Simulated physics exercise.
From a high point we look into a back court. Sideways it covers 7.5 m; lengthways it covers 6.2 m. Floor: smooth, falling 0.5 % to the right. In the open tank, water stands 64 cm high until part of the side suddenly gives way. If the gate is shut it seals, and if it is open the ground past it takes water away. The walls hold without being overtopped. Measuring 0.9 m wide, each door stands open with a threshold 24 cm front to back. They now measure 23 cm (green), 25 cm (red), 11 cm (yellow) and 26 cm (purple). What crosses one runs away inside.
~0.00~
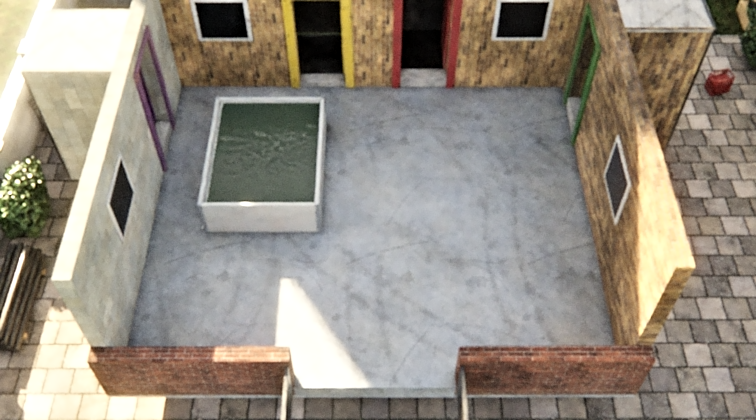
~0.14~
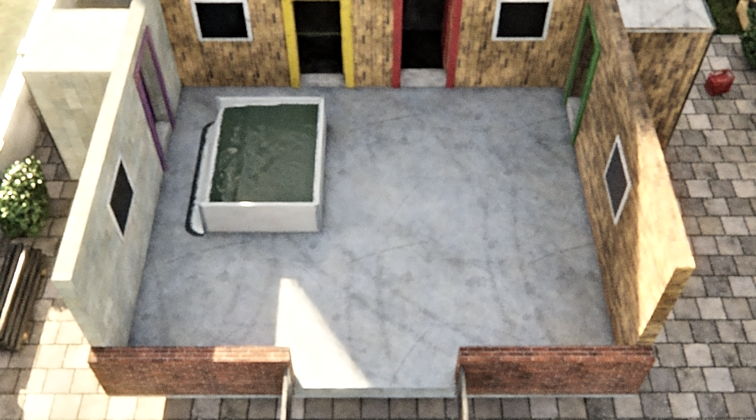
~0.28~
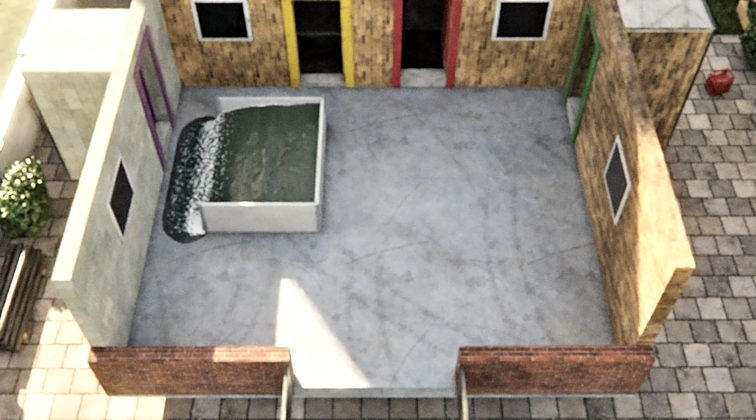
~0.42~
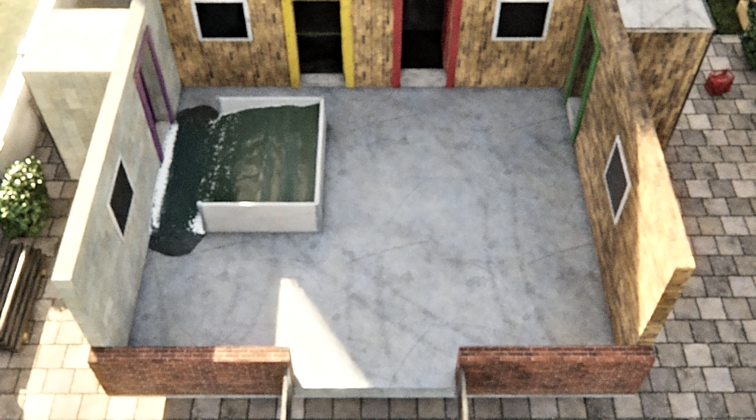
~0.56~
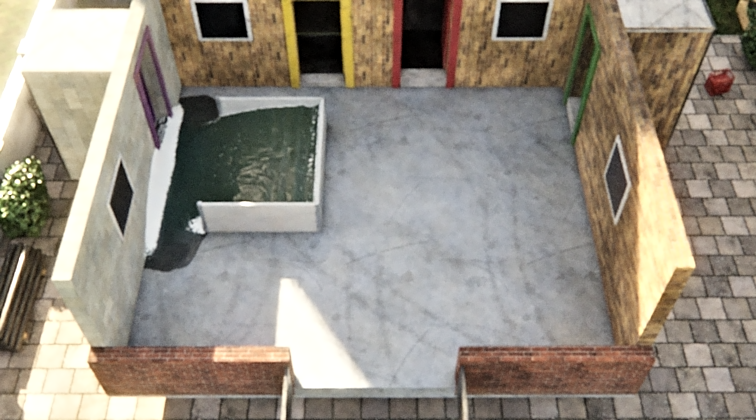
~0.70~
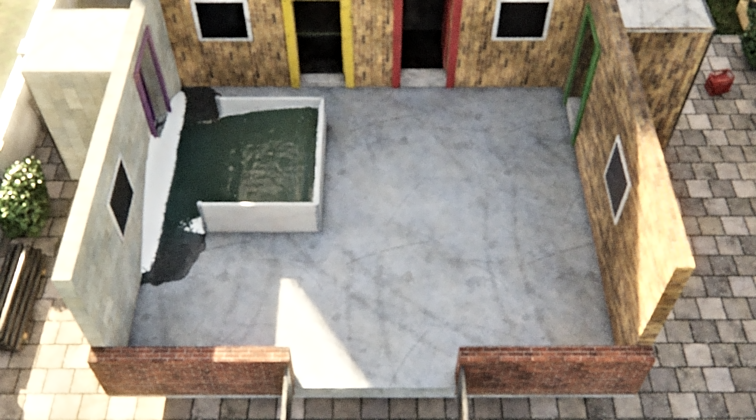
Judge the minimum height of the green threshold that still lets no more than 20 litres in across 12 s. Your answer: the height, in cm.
My estimate is 11 cm.
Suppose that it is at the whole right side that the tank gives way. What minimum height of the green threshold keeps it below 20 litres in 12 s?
About 25 cm.
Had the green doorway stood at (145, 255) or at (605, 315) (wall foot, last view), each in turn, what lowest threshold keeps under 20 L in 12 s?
Roughly 19 cm for the first and 7.0 cm for the second.
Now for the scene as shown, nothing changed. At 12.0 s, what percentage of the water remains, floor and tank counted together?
Around 90 in a hundred parts remain.
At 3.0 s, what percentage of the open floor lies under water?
Wet: Close to 35 %.
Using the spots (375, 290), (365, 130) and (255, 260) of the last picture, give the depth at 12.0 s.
In order: Around 2, 2 and 1 cm.
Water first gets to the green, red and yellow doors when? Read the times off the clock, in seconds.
For green it's 4.0 s, for red 2.8 s, and for yellow 1.8 s.
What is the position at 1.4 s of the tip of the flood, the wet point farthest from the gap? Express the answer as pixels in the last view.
The farthest wet point sits near (123, 372).
After 1.4 s water covers 15 % of the floor, deepest (49 cm) near (182, 88); it has not reached the green door.
After 3.0 s water covers 35 % of the floor, deepest (30 cm) near (181, 95); it has not reached the green door.
After 12.0 s water covers 95 % of the floor, deepest (12 cm) near (581, 263); 9 cm at the green door, 0 litres in over its 23 cm threshold.
At the green door as built, the water arrived by 4.1 s and peaked near 17 cm at 4.4 s.
Run again over the same 12 s with other heights there, 34 litres in over 9.5 cm, 9 litres over 12.5 cm. The limit of 20 litres is kept from about 11 cm up.
